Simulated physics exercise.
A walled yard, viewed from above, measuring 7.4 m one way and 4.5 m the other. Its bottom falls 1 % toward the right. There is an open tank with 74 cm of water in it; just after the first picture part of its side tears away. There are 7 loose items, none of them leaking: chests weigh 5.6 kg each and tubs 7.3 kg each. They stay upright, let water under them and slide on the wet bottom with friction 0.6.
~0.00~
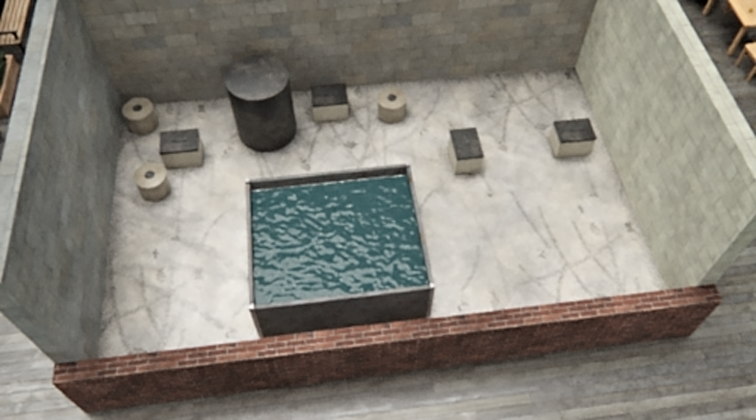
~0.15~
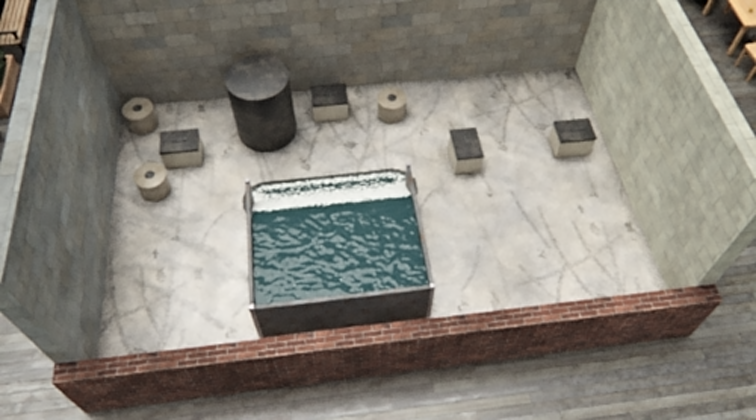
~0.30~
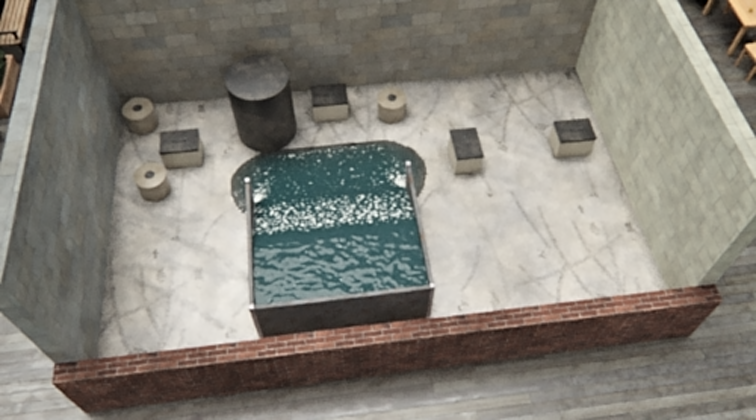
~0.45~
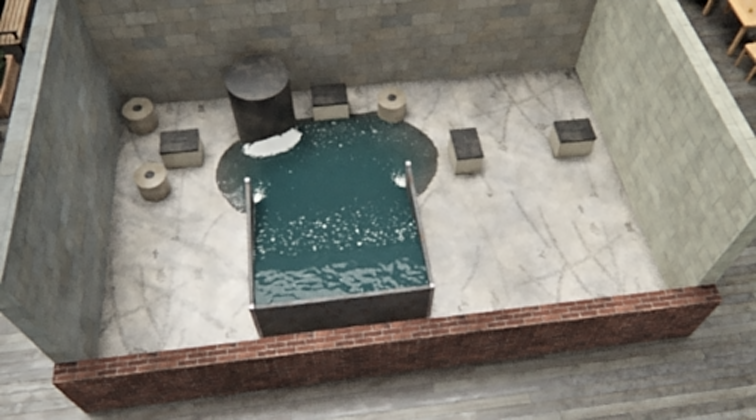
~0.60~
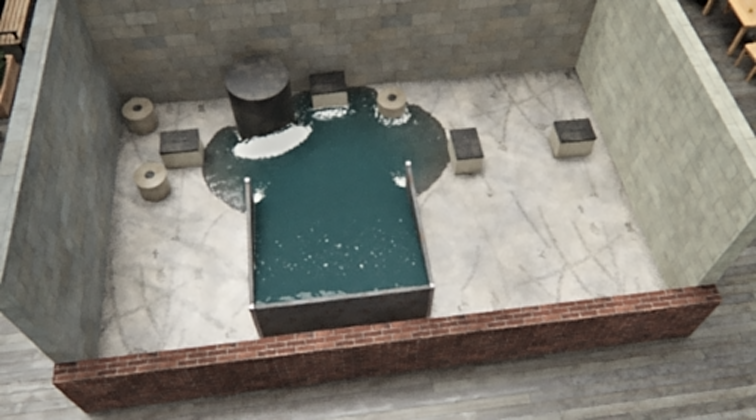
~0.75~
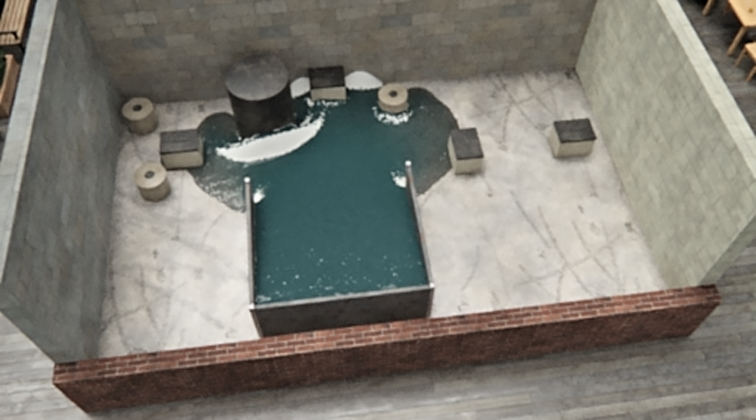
Green water pours from the tank's open far side and spreads around the nearest blocks.
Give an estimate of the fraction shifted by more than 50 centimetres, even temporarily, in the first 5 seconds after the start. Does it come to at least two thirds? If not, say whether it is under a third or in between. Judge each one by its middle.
Yes, two thirds or more.
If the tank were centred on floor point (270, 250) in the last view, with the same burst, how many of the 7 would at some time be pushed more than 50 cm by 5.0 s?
Result: 7.
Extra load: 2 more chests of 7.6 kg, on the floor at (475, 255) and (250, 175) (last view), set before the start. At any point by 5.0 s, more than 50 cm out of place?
Taking them in order: Below the mark and above the mark.
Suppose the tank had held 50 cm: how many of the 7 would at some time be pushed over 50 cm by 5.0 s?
With that change, 7 of them.
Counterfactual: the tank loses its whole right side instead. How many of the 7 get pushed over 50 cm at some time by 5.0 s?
In that case the number is 3.
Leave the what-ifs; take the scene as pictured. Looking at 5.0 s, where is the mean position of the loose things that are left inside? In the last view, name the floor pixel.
Around (350, 245).
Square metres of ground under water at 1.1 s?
Roughly 13 m2.
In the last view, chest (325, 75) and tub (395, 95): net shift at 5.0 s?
50 cm and 400 cm.
After 1.1 s 0 of 7 are over 50 cm from their spots; 2 afloat.
After 2.2 s 3 of 7 are over 50 cm from their spots; 4 afloat.
After 3.5 s 6 of 7 are over 50 cm from their spots; 4 afloat.
After 5.0 s 7 of 7 are over 50 cm from their spots, and 7 have been at some point; 6 afloat.
